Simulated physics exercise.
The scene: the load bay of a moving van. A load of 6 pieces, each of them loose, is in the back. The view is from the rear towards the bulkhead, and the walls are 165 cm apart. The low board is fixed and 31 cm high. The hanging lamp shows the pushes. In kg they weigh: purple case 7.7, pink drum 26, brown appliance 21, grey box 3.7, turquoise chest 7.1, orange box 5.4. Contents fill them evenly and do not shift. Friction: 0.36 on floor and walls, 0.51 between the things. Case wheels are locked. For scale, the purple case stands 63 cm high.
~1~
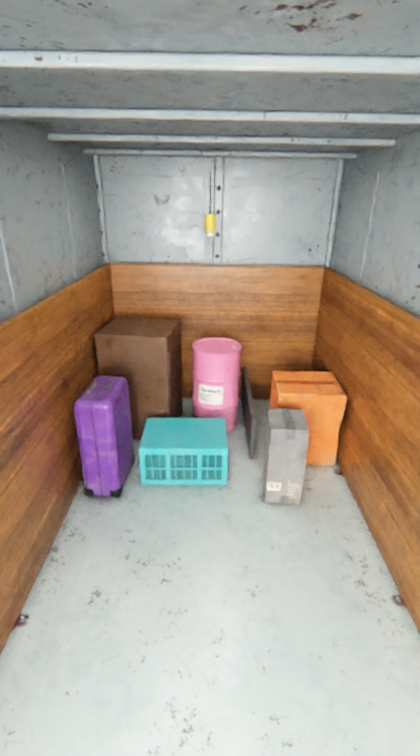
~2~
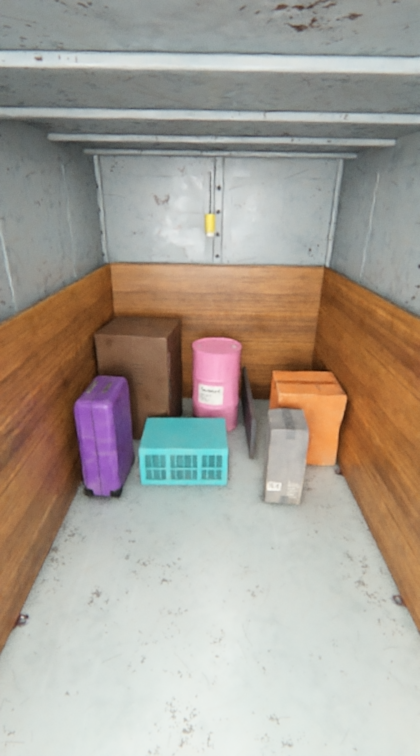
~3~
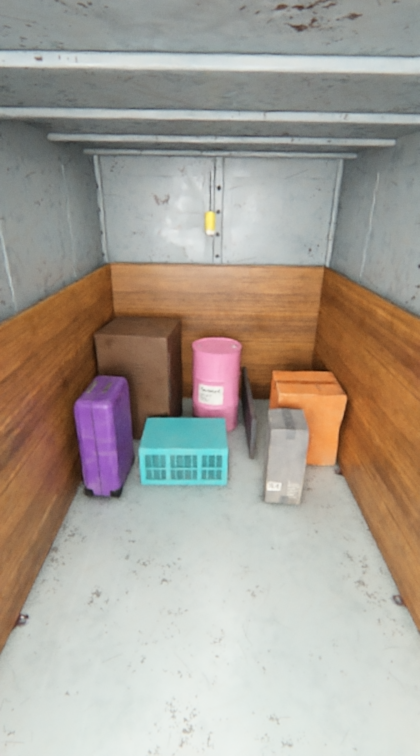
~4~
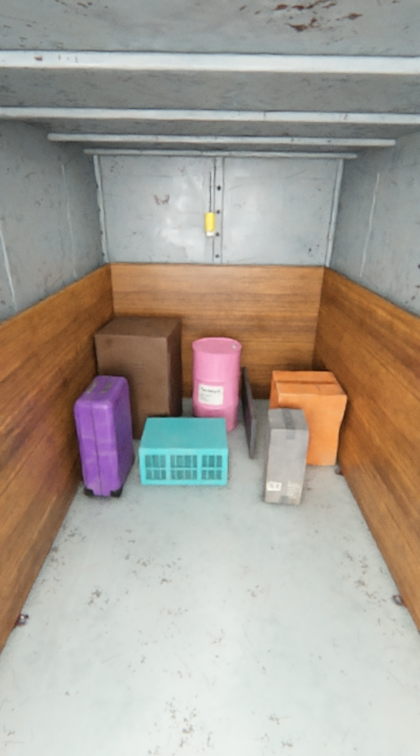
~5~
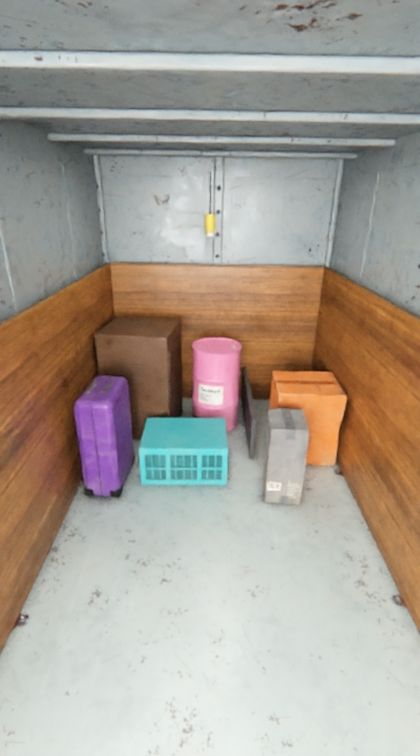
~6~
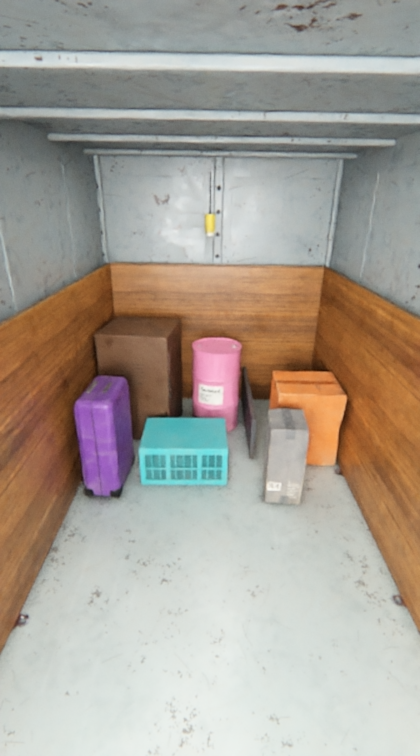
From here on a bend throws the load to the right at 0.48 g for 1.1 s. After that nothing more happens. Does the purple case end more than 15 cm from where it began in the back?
The purple case leaves its spot.
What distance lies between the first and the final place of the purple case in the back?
Some 46 cm.
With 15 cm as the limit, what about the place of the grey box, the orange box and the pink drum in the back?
The grey box gets shifted; the orange box holds its spot; the pink drum keeps its place.
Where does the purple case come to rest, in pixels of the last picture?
At about (159, 486).
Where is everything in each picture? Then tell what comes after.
The first picture shows smooth; purple case (107, 435); pink drum (216, 385).
The second picture shows force 0.19 g backwards; grey box (284, 456); turquoise chest (185, 450).
The third picture shows force 0.19 g backwards; orange box (303, 417); pink drum (216, 385).
The fourth picture shows force 0.17 g backwards; brown appliance (143, 378); grey box (284, 456).
The fifth picture shows smooth; turquoise chest (185, 450); orange box (303, 417).
The sixth picture shows smooth; purple case (107, 435); pink drum (216, 385).
Then, 0.70 s past the last view, force 0.48 g right; purple case at 19° to upright near (125, 434); brown appliance shifted 9 cm; grey box shifted 9 cm.
Then, 0.90 s past the last view, force 0.48 g right; purple case at 54° to upright near (152, 439); grey box shifted 22 cm; turquoise chest shifted 17 cm.
Then, 1.50 s past the last view, smooth; purple case on its side near (162, 471); grey box shifted 33 cm; turquoise chest shifted 18 cm.
Finally, on their side or leaning hard in the back, purple case; not toppled but over 15 cm from the start, brown appliance, grey box and turquoise chest; the other 2 still in place (within 15 cm). In the last view, purple case near (159, 486).
